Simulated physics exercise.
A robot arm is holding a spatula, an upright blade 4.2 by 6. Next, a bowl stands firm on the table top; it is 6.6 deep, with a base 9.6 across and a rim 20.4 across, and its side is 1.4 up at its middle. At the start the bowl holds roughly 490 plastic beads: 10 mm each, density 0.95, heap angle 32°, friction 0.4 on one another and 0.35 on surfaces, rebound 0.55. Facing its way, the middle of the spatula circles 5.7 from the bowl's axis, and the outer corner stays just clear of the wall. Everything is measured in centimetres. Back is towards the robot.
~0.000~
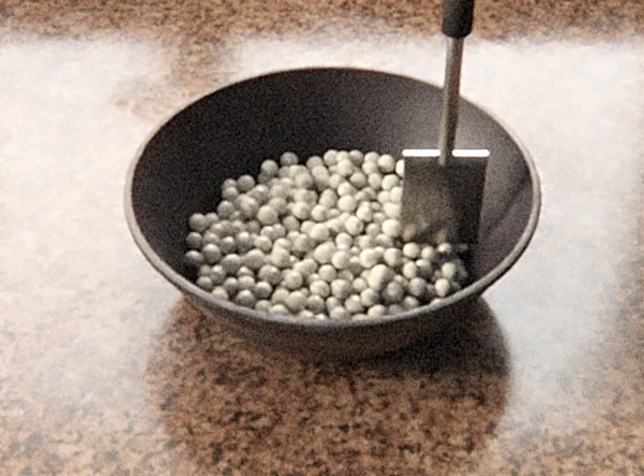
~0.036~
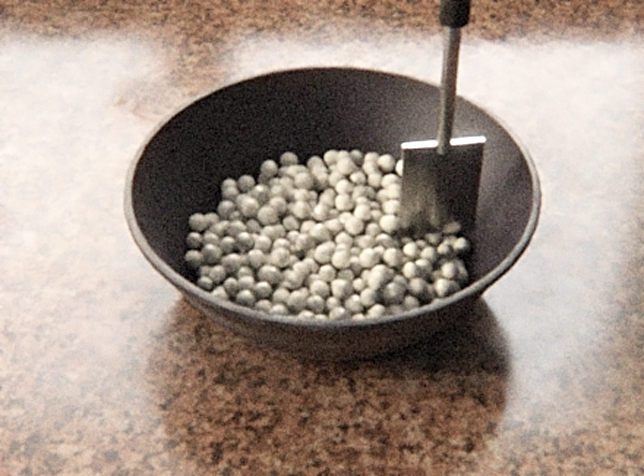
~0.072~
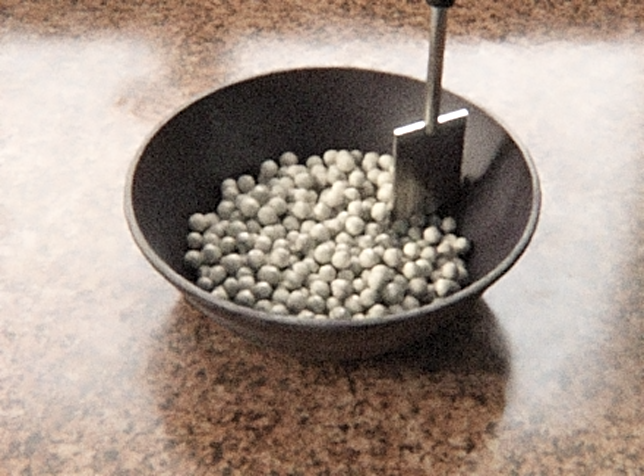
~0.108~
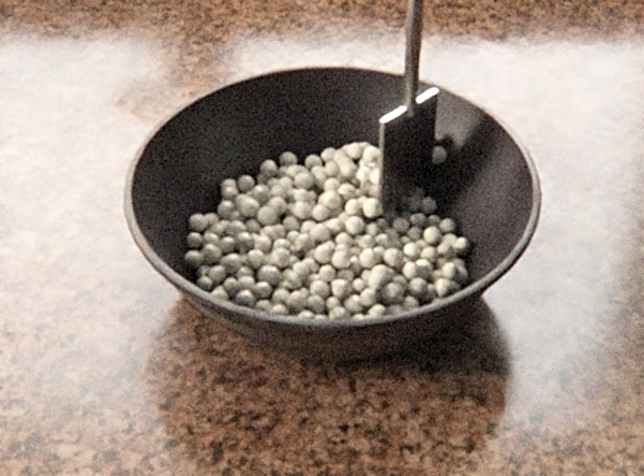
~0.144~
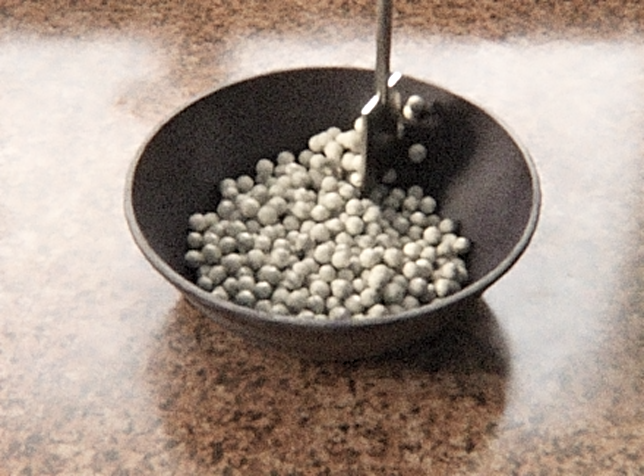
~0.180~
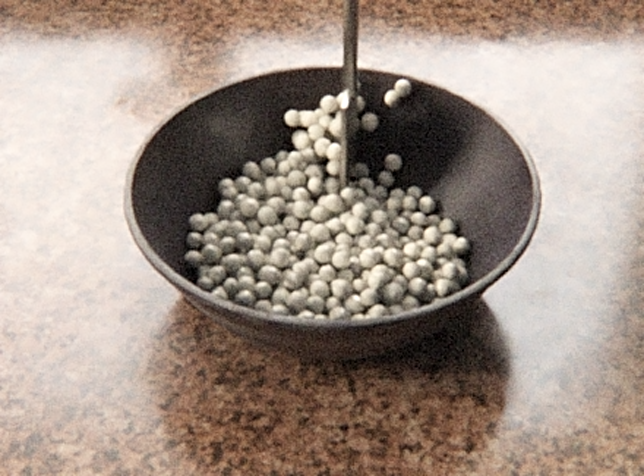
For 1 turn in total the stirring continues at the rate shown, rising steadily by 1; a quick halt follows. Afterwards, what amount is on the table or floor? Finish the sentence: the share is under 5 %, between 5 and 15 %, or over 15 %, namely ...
The share is under 5 %.
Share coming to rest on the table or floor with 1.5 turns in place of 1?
About 0 per cent.
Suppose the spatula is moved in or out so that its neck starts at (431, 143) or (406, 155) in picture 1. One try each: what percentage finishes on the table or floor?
0 and 0 %.
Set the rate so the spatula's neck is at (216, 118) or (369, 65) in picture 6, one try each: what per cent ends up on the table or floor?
Around 15 and 0 percent, in that order.
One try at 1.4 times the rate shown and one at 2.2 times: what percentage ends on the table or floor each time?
It would be some 5 and 20 percent respectively.
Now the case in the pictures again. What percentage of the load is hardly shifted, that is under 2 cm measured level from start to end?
I'd put it at about 55 in a hundred.
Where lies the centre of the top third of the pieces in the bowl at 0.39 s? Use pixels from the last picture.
I'd point to somewhere close to (259, 263).
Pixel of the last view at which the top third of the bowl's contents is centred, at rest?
Near (389, 227).
After 0.39 s, 188° round, highest piece 7 above the table; 492 in the bowl.
After 0.61 s, 296° round, highest piece 7 above the table; 492 in the bowl.
After 0.91 s, 0° round, highest piece 5 above the table; 491 in the bowl, 1 on the table or floor.
After 1.61 s, 0° round, highest piece 5 above the table; 491 in the bowl, 1 on the table or floor.
In the end, 491 in the bowl, 1 on the table or floor. That is 0 % on the table or floor.
